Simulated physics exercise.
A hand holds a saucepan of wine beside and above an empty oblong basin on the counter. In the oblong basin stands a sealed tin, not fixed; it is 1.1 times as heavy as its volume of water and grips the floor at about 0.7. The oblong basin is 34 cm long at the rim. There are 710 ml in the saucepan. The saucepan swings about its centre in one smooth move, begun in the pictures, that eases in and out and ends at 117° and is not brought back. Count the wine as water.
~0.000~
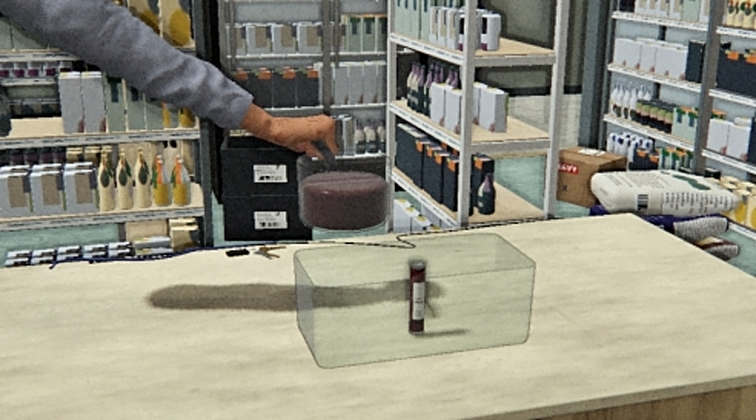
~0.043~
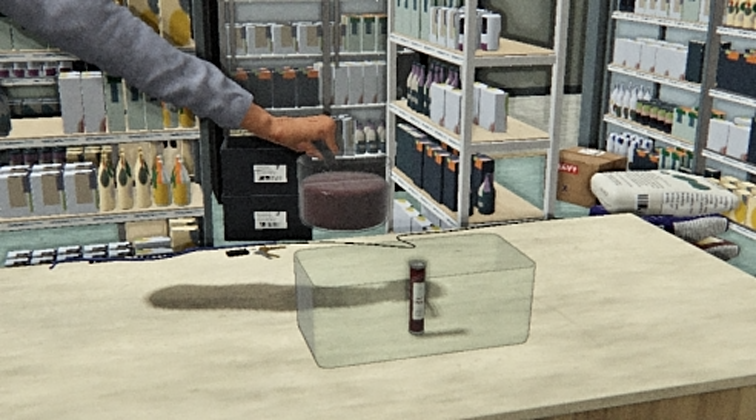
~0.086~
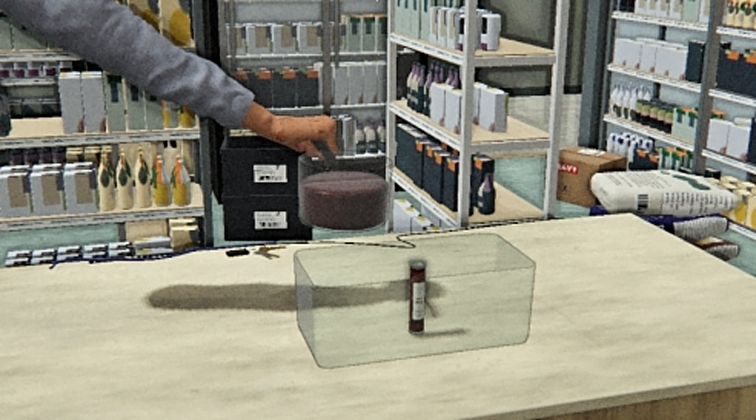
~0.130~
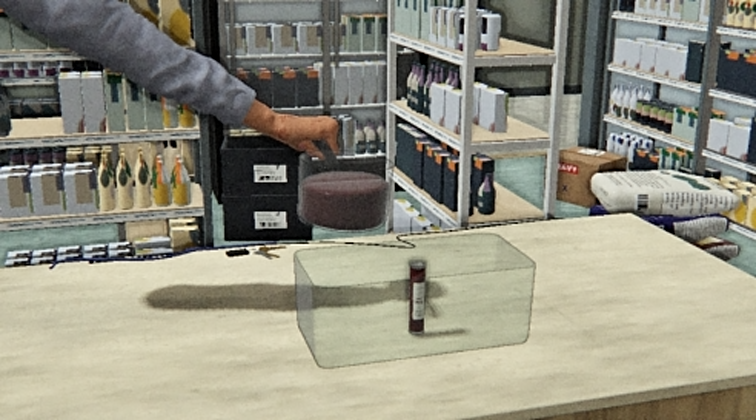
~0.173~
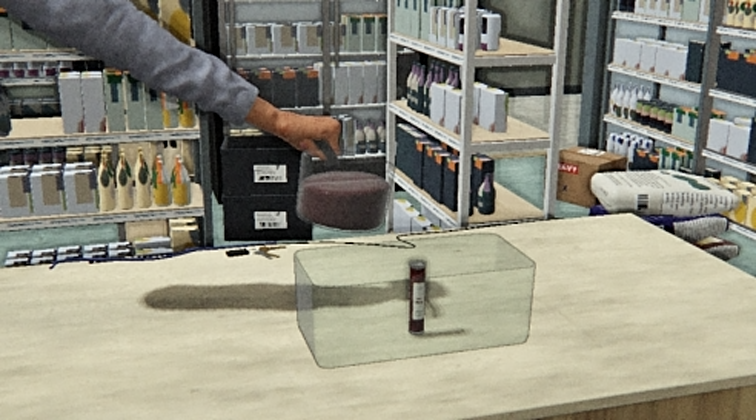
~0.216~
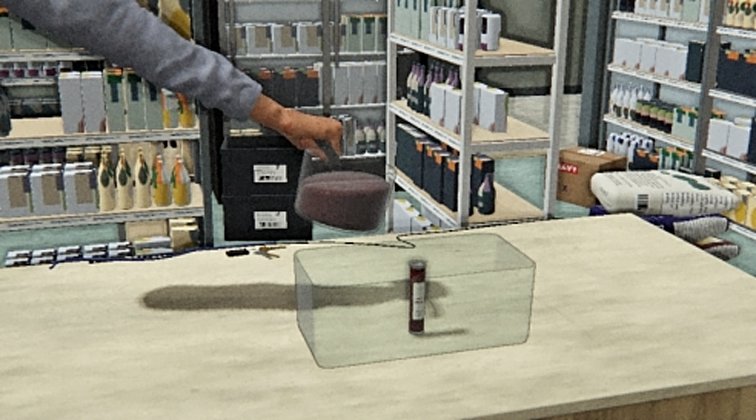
A saucepan of dark red wine, held by a hand above an empty clear basin on a shop counter, stayed nearly level at first, then tilted slightly, its right side dipping a little.
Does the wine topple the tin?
The tin goes over.
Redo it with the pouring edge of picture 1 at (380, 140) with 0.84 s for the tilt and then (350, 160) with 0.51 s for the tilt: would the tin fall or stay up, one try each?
First it goes over; then it stays up.
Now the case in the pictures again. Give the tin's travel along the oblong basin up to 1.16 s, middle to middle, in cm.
Some 6 cm.
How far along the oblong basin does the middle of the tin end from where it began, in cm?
Some 7.5 cm.
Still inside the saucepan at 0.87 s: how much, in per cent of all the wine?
Some 10 per cent.
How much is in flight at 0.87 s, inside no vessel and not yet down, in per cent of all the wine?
Near 8 in a hundred.
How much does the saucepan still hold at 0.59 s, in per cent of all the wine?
Some 66 per cent.
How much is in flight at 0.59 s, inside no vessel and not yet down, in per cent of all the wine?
Near 26 in a hundred.
After 0.59 s the tilt is 78° and 67 per cent is still to pour; the tin stands where it began.
After 0.87 s the tilt is 114° and 10 per cent is still to pour; the tin leans 4°.
After 1.16 s the tilt is 117° and 0 per cent is still to pour; the tin leans 57°.
After 1.47 s the tilt is 117° and 0 per cent is still to pour; the tin lies on its side.
In the end the tin lies on its side.
